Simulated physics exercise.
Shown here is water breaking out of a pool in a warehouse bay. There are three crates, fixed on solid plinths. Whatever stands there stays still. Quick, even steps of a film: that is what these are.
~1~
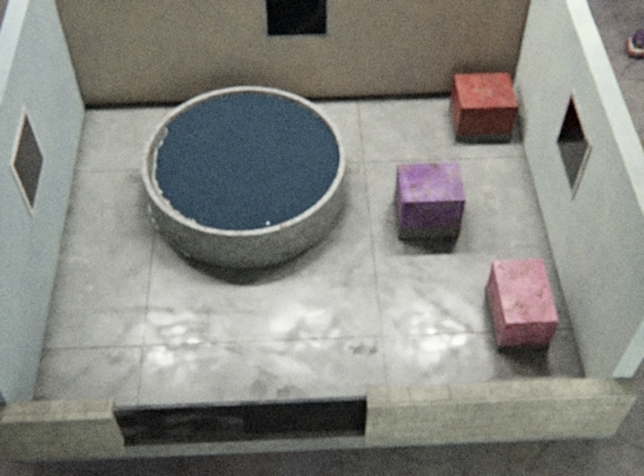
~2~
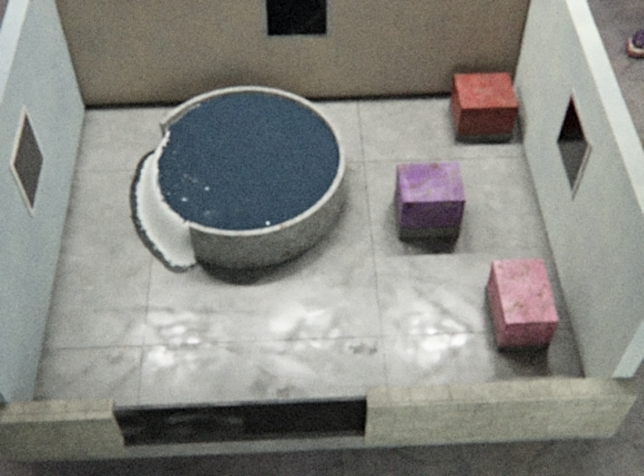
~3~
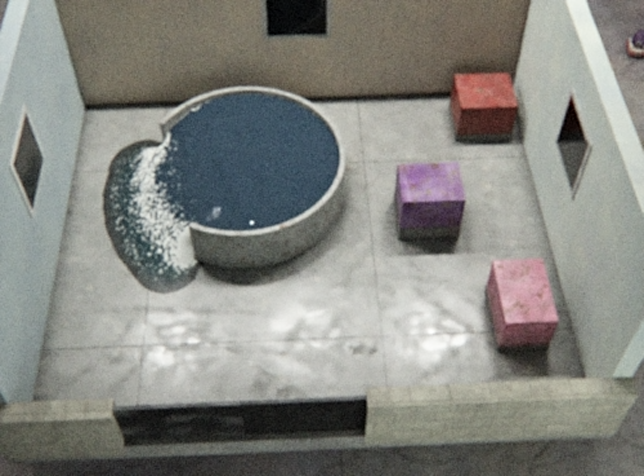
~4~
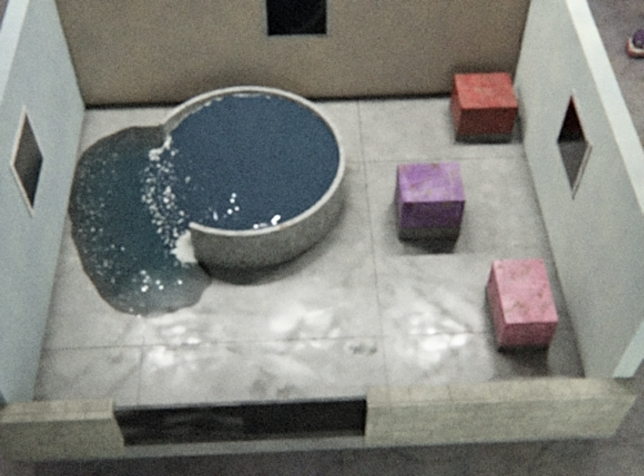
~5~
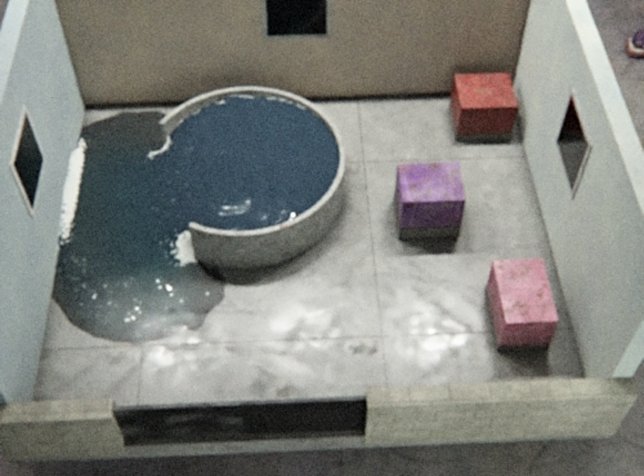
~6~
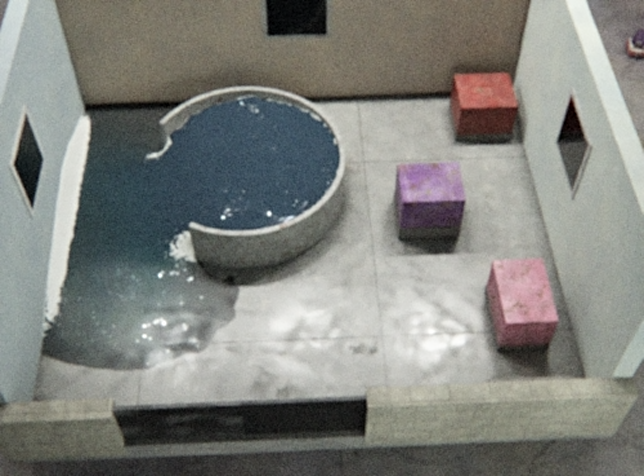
The clip shows a round tank of dark water in a walled bay with three crates on the right; its left side opens, and water pours out, spreading across the floor to the left wall and toward the front.
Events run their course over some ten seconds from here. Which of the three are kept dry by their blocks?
The red crate ends up wet; the pink crate ends up wet; the purple crate remains dry.
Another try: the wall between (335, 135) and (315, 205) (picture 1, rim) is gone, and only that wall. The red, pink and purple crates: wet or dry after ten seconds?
In my view the red crate gets reached; as for the pink crate, it gets reached; the purple crate gets reached.
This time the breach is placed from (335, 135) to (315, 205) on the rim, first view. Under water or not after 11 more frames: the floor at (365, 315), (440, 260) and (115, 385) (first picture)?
Order as asked: Swamped, swamped, untouched.
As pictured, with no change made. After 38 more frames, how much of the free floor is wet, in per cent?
Near 100 in a hundred.
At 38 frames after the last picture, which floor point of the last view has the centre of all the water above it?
Roughly (274, 240).
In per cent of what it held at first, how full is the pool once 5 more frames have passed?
I'd put it at some 64 per cent.
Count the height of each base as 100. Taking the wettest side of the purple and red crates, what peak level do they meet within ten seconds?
Some 80 and 150 % respectively.
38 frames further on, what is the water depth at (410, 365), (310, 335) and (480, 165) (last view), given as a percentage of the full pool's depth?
Going place by place: 8 %, 10 % and 12 %.
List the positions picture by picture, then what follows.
In the first picture, the round tank at (244, 160) is whole and still.
In the second picture, water pours out at (154, 201) and has run to (183, 268).
In the third picture, water pours out at (155, 203) and has run to a hidden place.
In the fourth picture, the front is at (133, 130), out from the gap at (155, 205).
In the fifth picture, the front is at (82, 132), out from the gap at (155, 205).
In the sixth picture, water pours out at (155, 205) and has run to (52, 350).
A moment on, water covers 25 % of the floor; the red crate not reached, the pink crate not reached, the purple crate not reached.
Next, water covers 30 % of the floor; the red crate not reached, the pink crate not reached, the purple crate not reached.
Then, water covers 65 % of the floor; the red crate water round its plinth, the pink crate water round its plinth, the purple crate not reached.
Later, water covers 100 % of the floor; the red crate water round its plinth, the pink crate water round its plinth, the purple crate water round its plinth.
In the end, water covers 100 % of the floor; the red crate was topped, the pink crate was topped, the purple crate stayed above the water.
